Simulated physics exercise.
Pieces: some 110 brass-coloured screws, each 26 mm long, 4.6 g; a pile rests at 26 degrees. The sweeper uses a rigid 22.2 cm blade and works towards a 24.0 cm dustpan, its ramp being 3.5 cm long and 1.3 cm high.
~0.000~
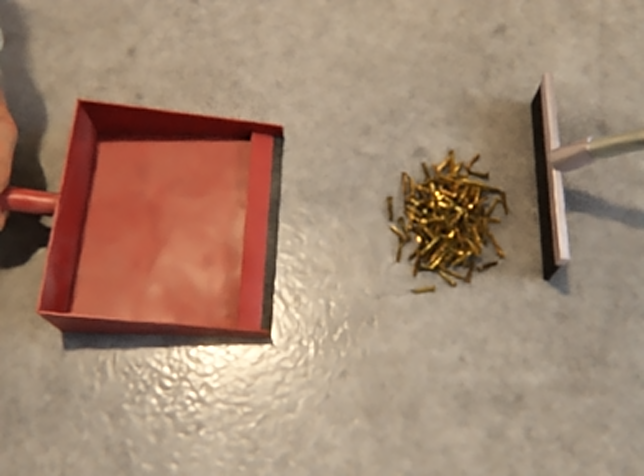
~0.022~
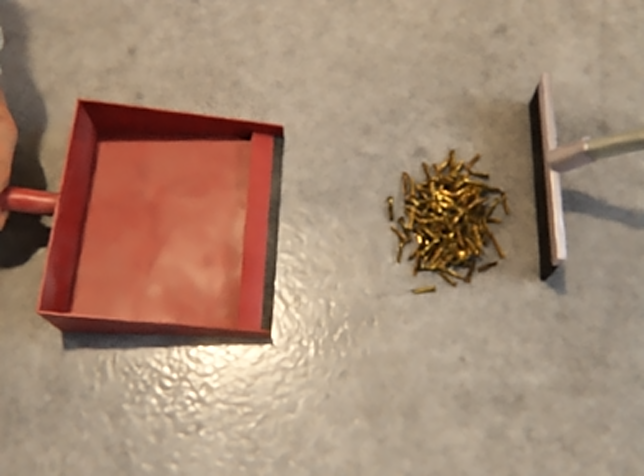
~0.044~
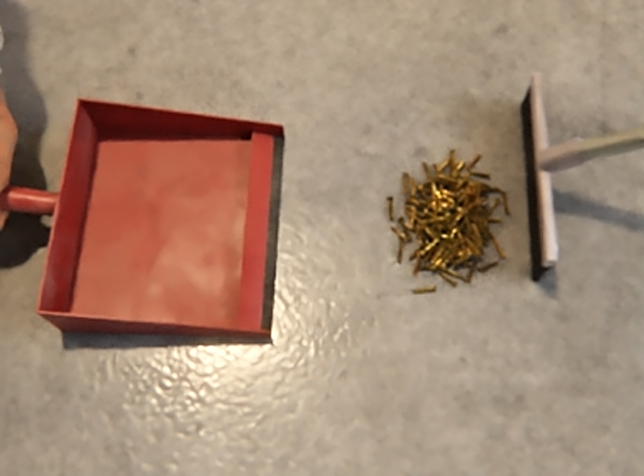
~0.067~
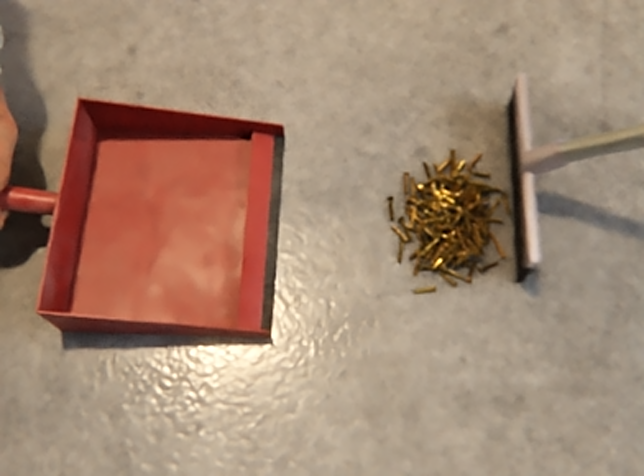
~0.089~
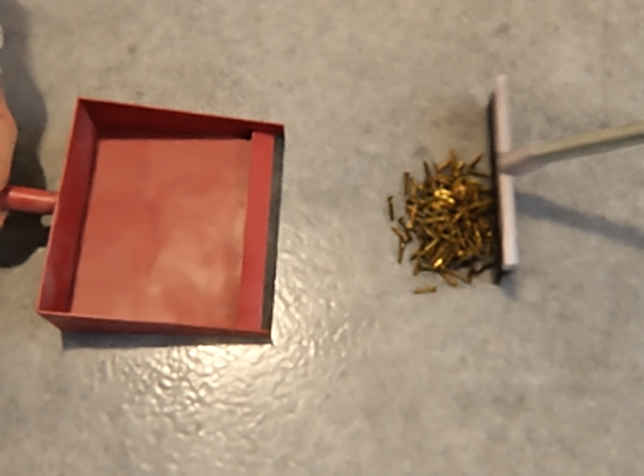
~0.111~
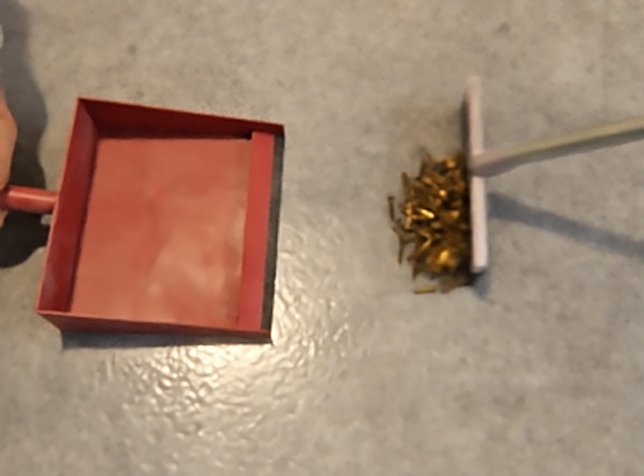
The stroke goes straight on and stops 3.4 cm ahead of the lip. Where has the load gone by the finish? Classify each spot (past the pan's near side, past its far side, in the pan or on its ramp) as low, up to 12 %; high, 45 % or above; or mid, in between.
Near side low, far side low, pan high.
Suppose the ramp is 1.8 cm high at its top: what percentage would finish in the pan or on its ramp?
Roughly 65 per cent.
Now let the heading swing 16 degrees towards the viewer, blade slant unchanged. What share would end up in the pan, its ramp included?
It comes to roughly 70 in a hundred.
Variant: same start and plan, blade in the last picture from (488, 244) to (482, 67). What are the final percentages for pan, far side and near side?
That ends as pan 50, far 5, and near 0.
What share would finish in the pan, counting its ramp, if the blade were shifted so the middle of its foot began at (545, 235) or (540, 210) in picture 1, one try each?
Some 75 and 70 per cent.
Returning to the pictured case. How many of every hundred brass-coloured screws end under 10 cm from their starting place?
Some 0 per cent.
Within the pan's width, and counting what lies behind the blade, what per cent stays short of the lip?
Share there: Around 20 percent.
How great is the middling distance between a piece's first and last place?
It comes to some 26 cm.
After 0.19 s, middle of the blade 10 cm from the lip; 0 % over the lip, far side 0 %, near side 0 %.
After 0.24 s, middle of the blade 5 cm from the lip; 5 % over the lip, far side 0 %, near side 0 %.
After 0.44 s, middle of the blade 4 cm from the lip; 85 % over the lip, far side 0 %, near side 0 %.
In the end, at 1.3 s, near side 0 %, far side 0 %, pan 75 %, in front of the lip or behind the blade 20 %.
